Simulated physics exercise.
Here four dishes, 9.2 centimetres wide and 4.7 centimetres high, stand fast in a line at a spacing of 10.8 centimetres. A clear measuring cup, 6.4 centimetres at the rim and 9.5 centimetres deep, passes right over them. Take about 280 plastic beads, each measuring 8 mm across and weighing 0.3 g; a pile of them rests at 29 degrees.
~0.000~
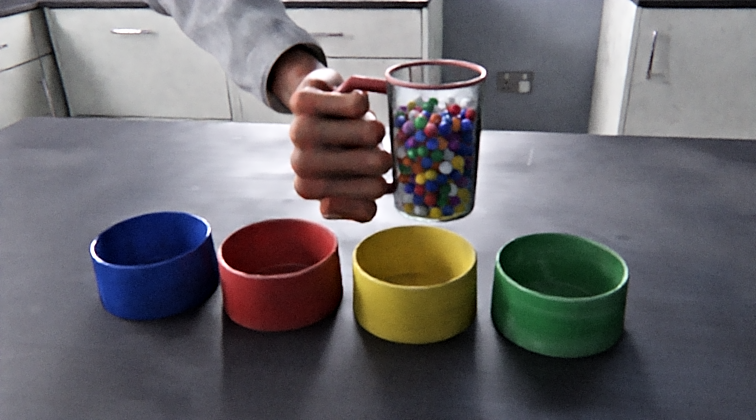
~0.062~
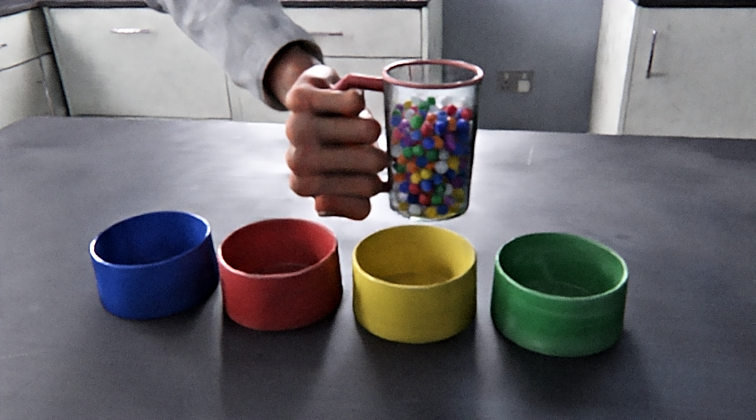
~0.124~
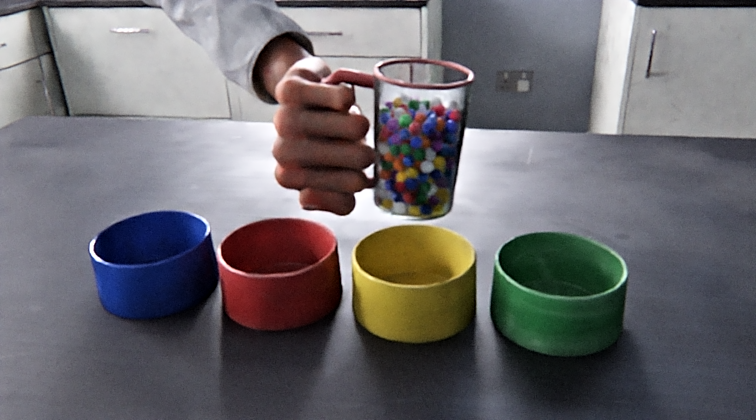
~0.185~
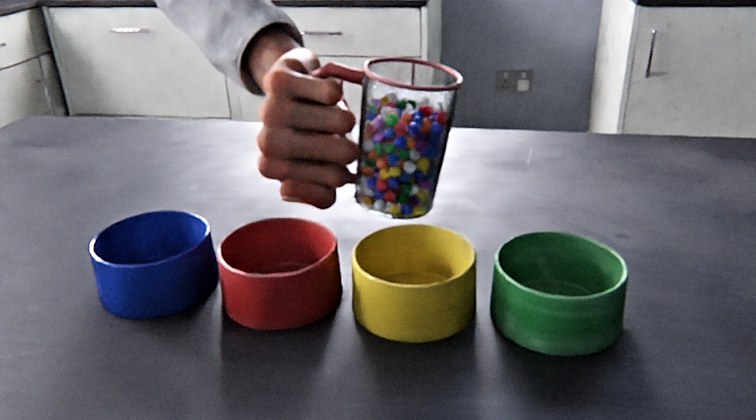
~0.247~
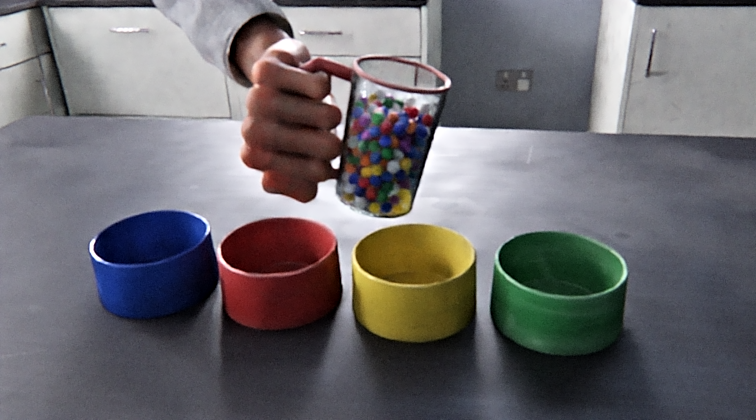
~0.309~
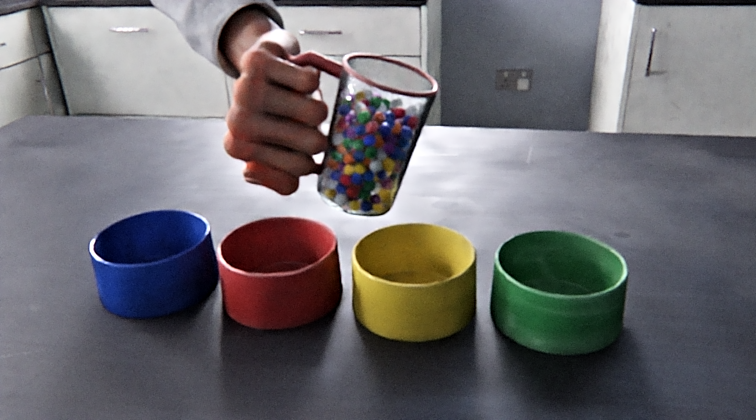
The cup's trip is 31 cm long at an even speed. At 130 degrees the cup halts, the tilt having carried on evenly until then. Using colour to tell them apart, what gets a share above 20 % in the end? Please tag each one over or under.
Red - under; blue - over; green - under; yellow - under; counter - under.
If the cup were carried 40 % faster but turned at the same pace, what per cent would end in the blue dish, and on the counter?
The shares would then be blue 100 and counter 0.
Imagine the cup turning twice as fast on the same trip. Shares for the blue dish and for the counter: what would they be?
Then: Blue 0, counter 0.
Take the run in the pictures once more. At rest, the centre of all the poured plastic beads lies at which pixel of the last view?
Centre at rest, approx.: (153, 265) px.
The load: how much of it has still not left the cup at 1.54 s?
90 %.
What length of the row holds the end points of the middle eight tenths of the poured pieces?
That stretch comes to around 6 cm.
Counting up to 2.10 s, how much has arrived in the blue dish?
Share at that time: Approx. 90 per cent.
After 1.05 s, tilt 70 degrees; cup holds 100 %.
After 1.54 s, tilt 105 degrees; cup holds 90 %, blue 5 %.
After 2.10 s, tilt 130 degrees; cup holds 0 %, blue 90 %.
At rest (2.6 s), red 0 %, blue 90 %, green 0 %, yellow 0 %, counter 5 %.
